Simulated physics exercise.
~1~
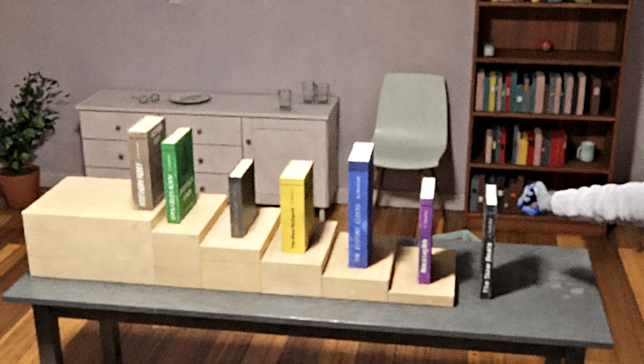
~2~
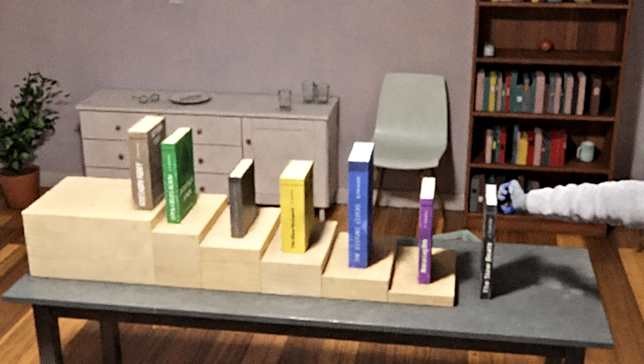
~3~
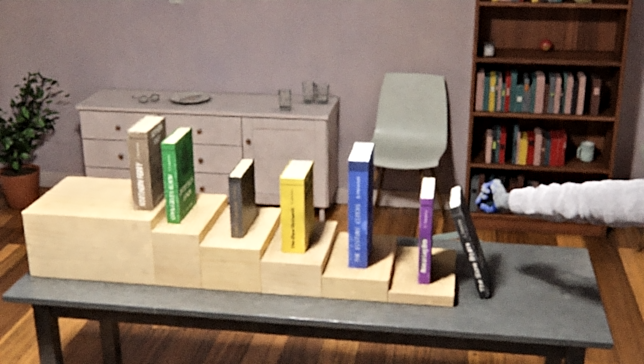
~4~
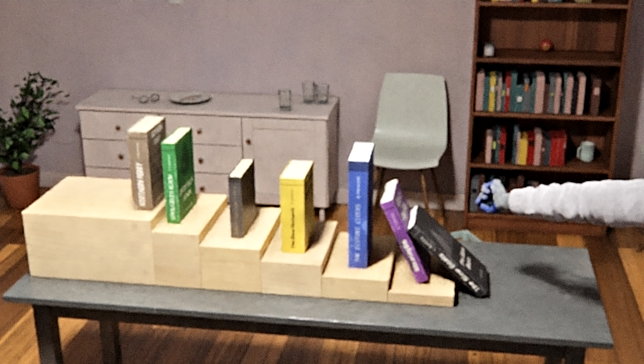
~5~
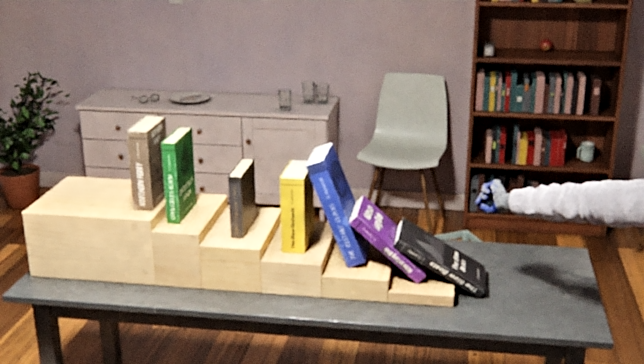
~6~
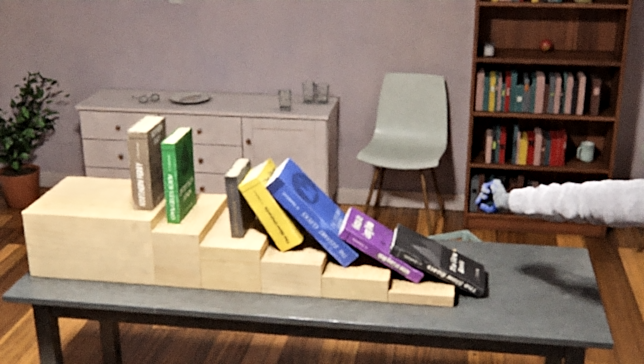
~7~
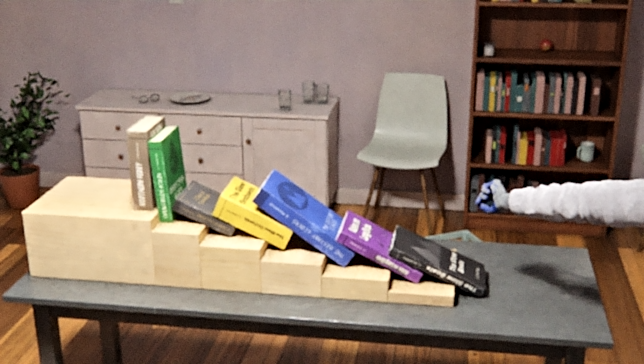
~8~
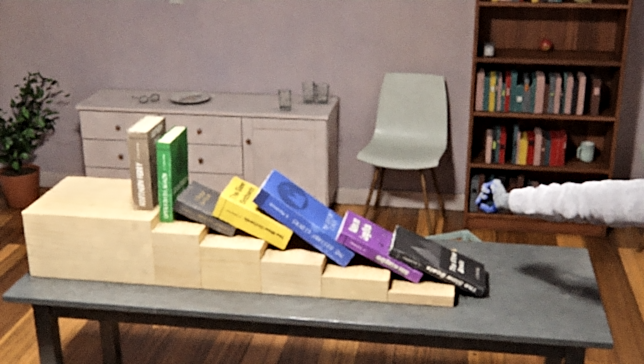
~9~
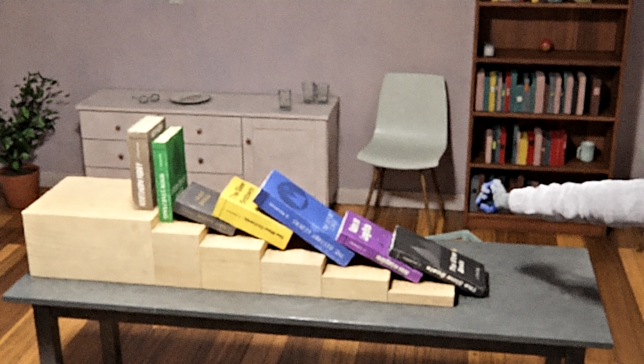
A gloved hand tips a black book, toppling four more leftward; green and gray stay upright.
